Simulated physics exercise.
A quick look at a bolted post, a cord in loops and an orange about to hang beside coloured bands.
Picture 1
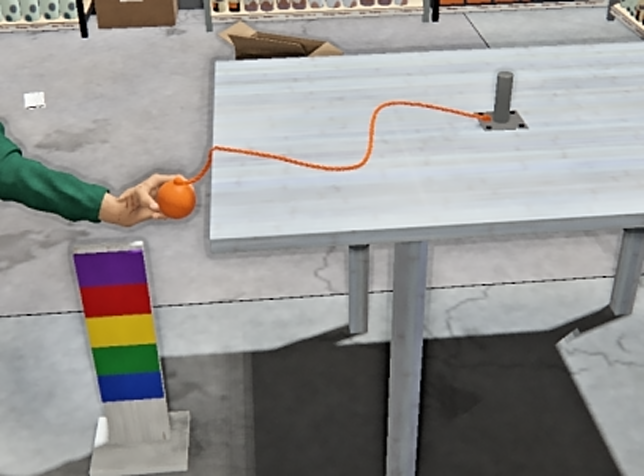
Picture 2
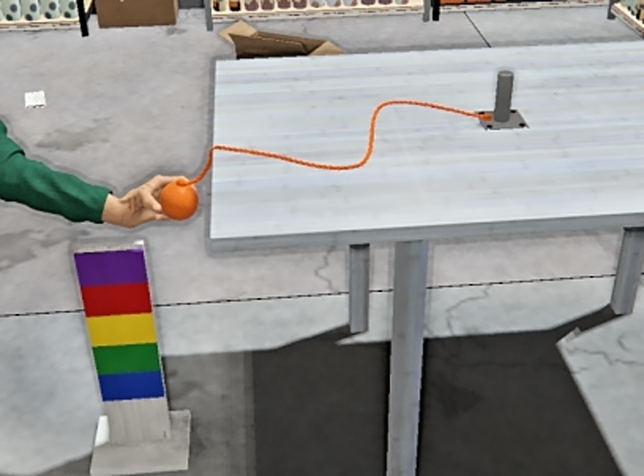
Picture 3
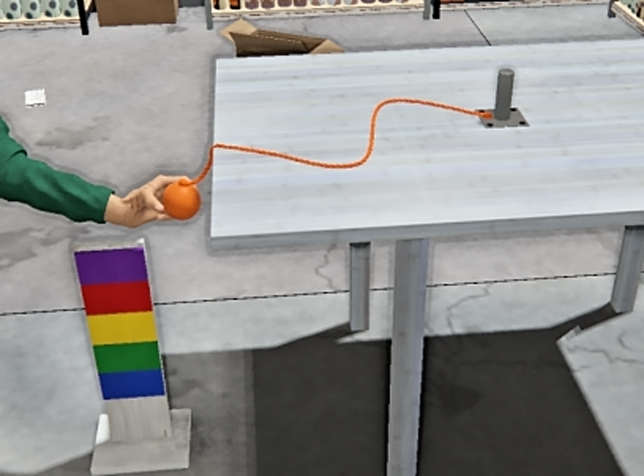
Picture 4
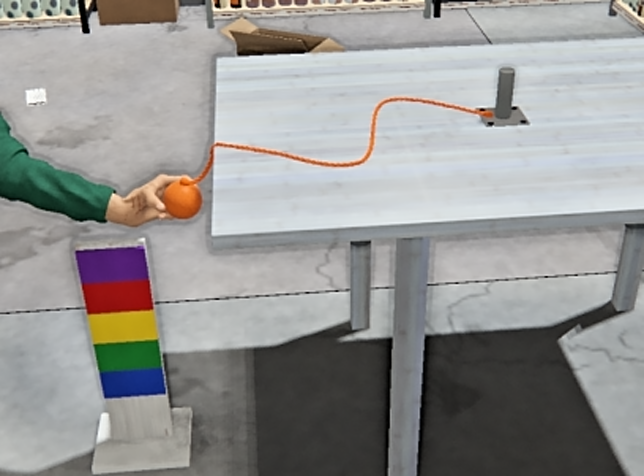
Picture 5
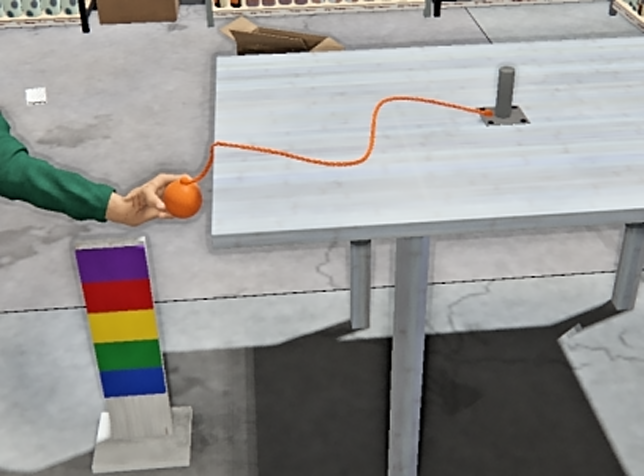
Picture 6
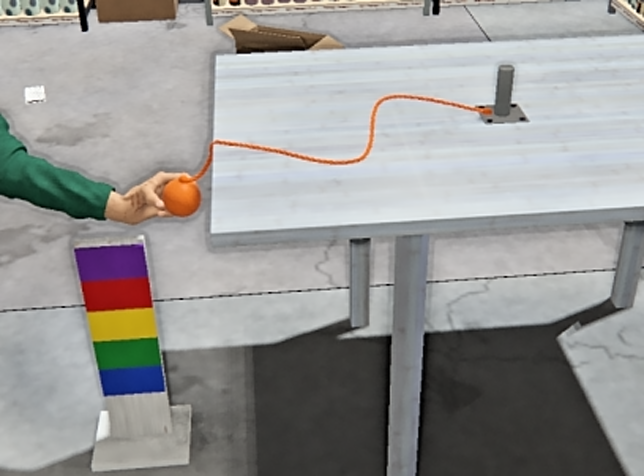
A hand in a green sleeve holds an orange ball just off the left edge of a pale grey table, seen from slightly above in a concrete-floored room. A loose orange cord curves across the tabletop from the ball to a short metal post, above a stand banded purple, red, yellow, green and blue. The hand and ball shift very slightly right, and little else moves.
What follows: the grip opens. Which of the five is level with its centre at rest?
Its middle rests at the yellow band.
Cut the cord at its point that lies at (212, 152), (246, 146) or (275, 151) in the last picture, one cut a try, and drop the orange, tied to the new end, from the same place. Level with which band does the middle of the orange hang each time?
One after the other, red; purple; above them all.
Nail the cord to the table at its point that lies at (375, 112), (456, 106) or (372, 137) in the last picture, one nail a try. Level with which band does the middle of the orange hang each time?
Taking them in turn: Red; yellow; purple.
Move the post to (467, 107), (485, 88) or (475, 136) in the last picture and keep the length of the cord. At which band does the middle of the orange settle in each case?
Try by try: Green; yellow; green.
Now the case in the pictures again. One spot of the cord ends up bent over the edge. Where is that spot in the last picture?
The one at (340, 163).
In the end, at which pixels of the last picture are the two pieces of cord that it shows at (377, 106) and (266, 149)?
The first at (356, 121), the second at (219, 201).
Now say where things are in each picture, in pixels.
The first picture shows orange (176, 200); purple (110, 270); red (116, 302); yellow (121, 332); green (126, 360); blue (131, 388).
The second picture shows orange (179, 201); cord through (452, 110) (381, 107) (371, 143) (326, 167) (248, 152).
The third picture shows orange (181, 201).
The fourth picture shows orange (183, 200); cord through (453, 107) (382, 104) (372, 140) (327, 165) (249, 149).
The fifth picture shows orange (183, 199).
The sixth picture shows orange (182, 198); cord through (452, 105) (381, 101) (371, 137) (326, 162) (248, 146).
A little later, orange near (245, 298); level with yellow.
Next, orange near (221, 302); level with yellow.
When it is over, orange near (228, 304); level with yellow. The yellow one.
